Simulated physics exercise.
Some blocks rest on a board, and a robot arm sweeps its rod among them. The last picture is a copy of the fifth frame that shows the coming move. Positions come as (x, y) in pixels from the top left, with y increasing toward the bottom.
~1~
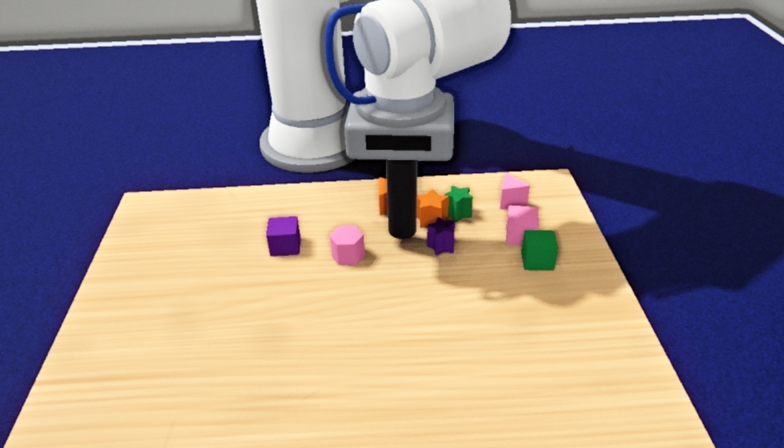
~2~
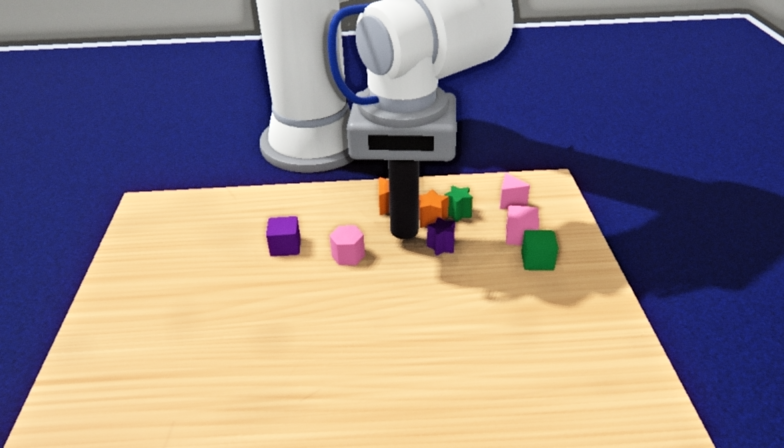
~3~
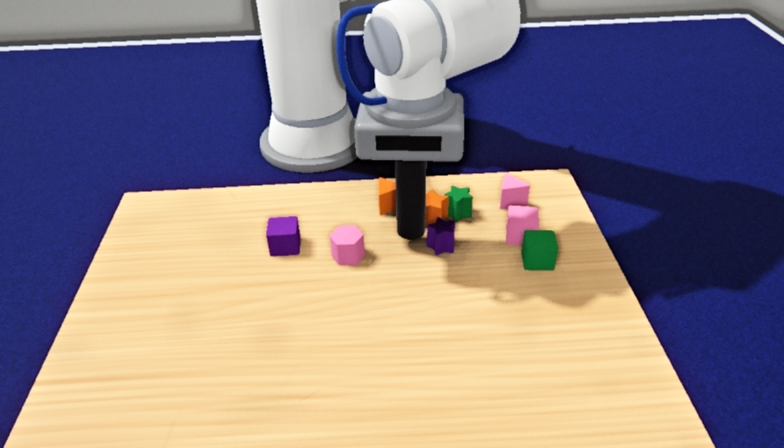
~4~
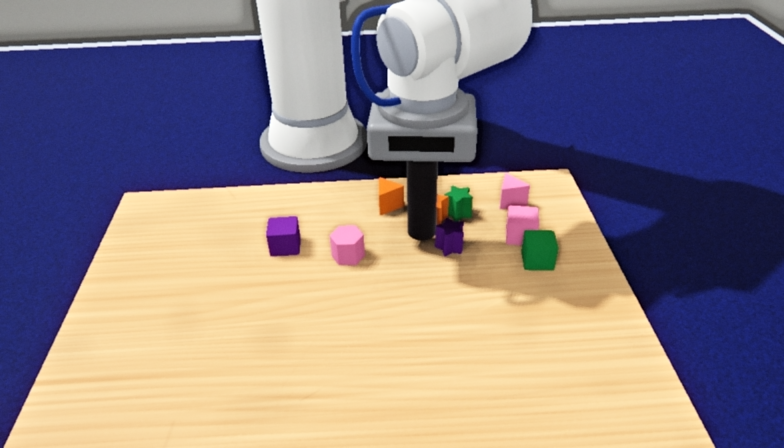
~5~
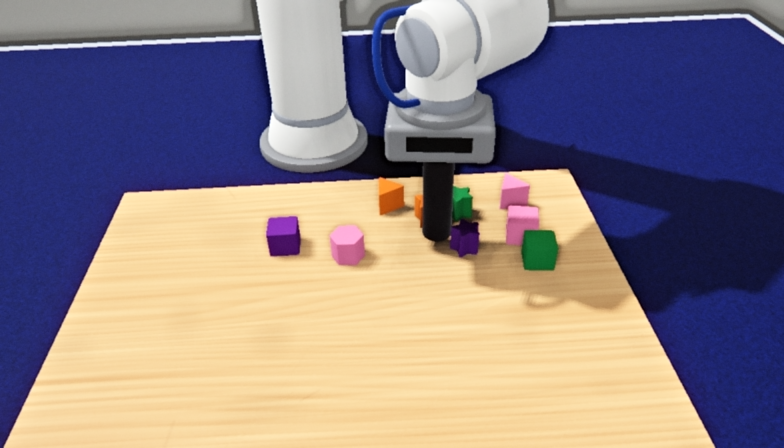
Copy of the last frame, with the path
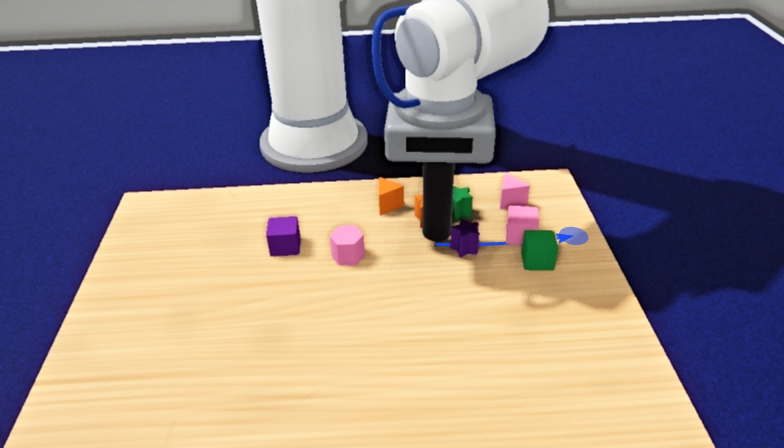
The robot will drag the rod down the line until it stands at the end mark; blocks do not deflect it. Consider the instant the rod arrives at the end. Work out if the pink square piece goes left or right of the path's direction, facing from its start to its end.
So, looking from the first point of the path to the last, the pink square piece moves leftwards.
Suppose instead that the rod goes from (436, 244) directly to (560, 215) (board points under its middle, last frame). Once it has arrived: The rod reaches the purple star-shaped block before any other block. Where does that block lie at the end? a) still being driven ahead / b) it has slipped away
Letter b.
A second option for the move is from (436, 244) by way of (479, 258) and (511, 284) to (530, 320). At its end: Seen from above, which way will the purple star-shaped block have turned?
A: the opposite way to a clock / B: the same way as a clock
A.
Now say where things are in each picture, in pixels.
In the first picture, tip of the rod at (402, 231), middles of tops, orange star-shaped block at (432, 199), green star-shaped block at (459, 193), purple star-shaped block at (442, 225), pink square piece at (524, 215), green square piece at (541, 239).
In the second picture, rod at (405, 231), nothing pushed.
In the third picture, rod at (411, 231), nothing pushed.
In the fourth picture, rod at (422, 232), purple star-shaped block at (451, 226).
In the fifth picture, rod at (437, 233), orange star-shaped block hidden, green star-shaped block at (459, 193), purple star-shaped block at (466, 227), pink square piece at (524, 215), green square piece at (541, 239).
The line goes from (436, 244) through (483, 244) and (529, 241) to (574, 236).
What follows on the original path. One third of the way, rod at (484, 233); purple star-shaped block at (511, 231).
Two thirds of the way, rod at (531, 230); purple star-shaped block at (545, 235), turned 30° clockwise; pink square piece at (553, 209), turned 50° anticlockwise; green square piece at (570, 249), turned 20° clockwise.
At the end, rod at (576, 225); orange star-shaped block unmoved; green star-shaped block unmoved; purple star-shaped block at (553, 233), turned 65° clockwise; pink square piece at (578, 197), turned 90° anticlockwise; green square piece at (573, 252), turned 30° clockwise.
